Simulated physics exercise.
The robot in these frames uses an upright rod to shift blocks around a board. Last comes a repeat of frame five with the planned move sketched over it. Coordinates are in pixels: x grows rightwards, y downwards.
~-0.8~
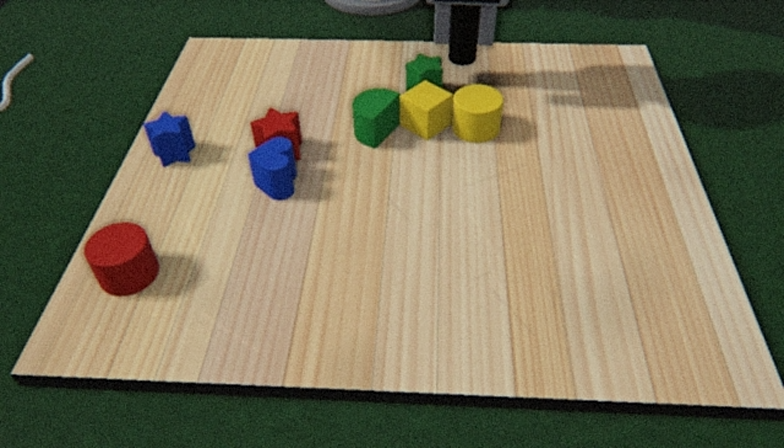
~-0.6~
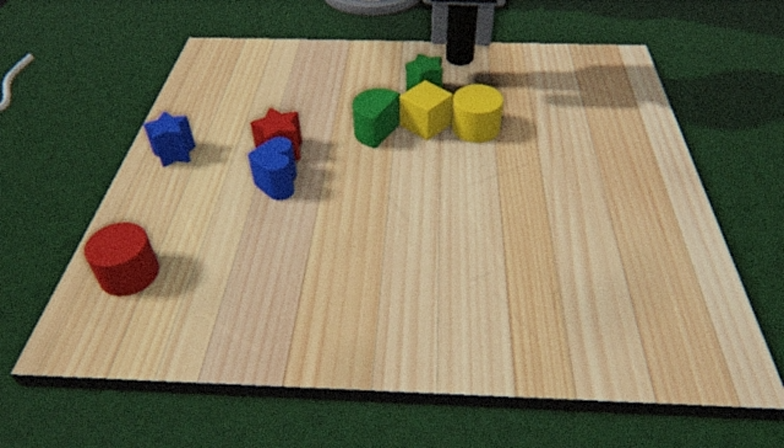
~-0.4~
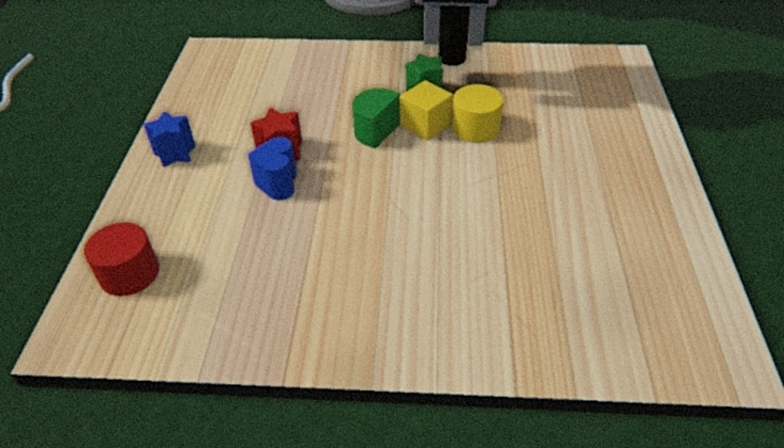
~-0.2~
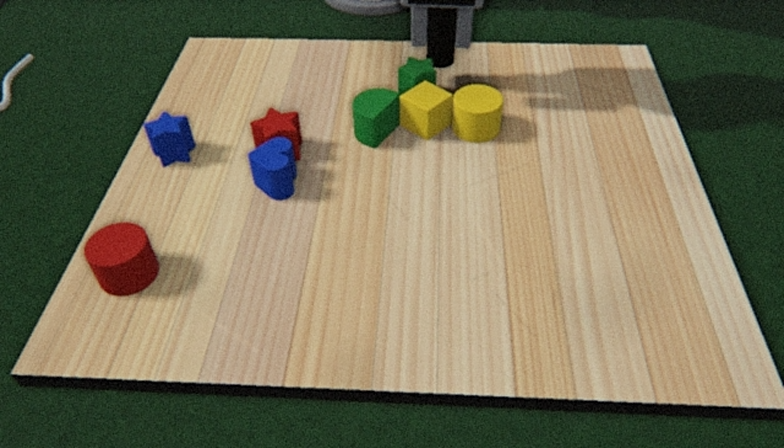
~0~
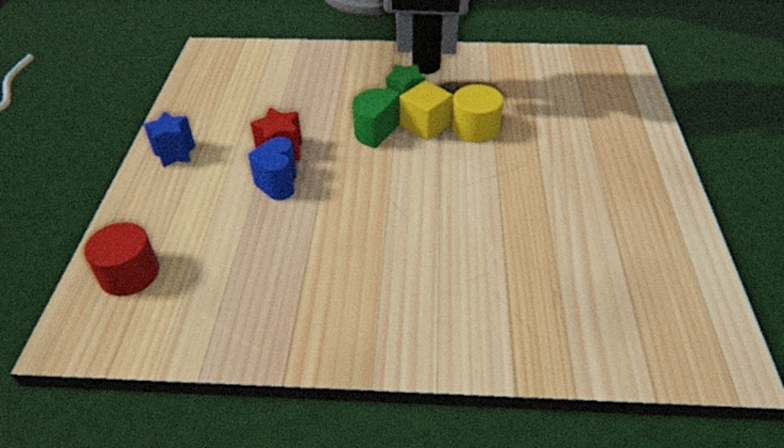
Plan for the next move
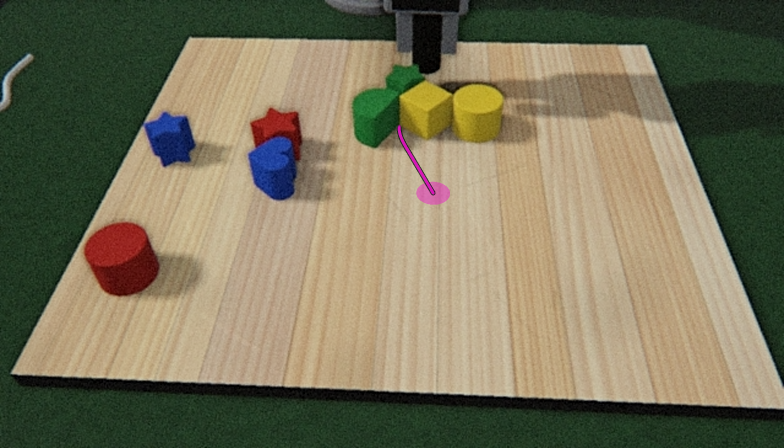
At first, a dark upright rod stands at the top of a wooden board, just right of a green star behind a yellow block. The rod shifts slightly left, then nudges the star a short way left and slightly toward the viewer, while the other red, blue, green and yellow blocks stay still.
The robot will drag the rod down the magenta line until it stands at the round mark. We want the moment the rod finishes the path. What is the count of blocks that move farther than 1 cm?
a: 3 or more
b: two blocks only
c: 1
It's a.
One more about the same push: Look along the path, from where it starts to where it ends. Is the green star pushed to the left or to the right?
It's set to shift right.
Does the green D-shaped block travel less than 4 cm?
Answer: No.
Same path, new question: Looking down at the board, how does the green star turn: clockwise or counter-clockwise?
Clockwise from above.
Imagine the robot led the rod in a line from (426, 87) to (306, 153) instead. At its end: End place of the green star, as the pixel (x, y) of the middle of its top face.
If I read the scene right, the answer is (311, 141).
Path on the board, from (426, 87) via (401, 117) and (410, 153), ending at (433, 193).
The first path, step by step. One third of the way, rod at (401, 97); green D-shaped block at (354, 118); green star at (375, 97), turned 15° anticlockwise; yellow four-sided block at (429, 100), turned 20° anticlockwise.
Two thirds of the way, rod at (410, 133); green D-shaped block at (336, 131), turned 30° clockwise; green star at (374, 115), turned 20° clockwise; yellow four-sided block at (443, 111), turned 70° anticlockwise.
At the end, rod at (434, 172); green D-shaped block at (336, 131), turned 30° clockwise; green star at (374, 115), turned 20° clockwise; yellow four-sided block at (443, 111), turned 70° anticlockwise; yellow disc in place.
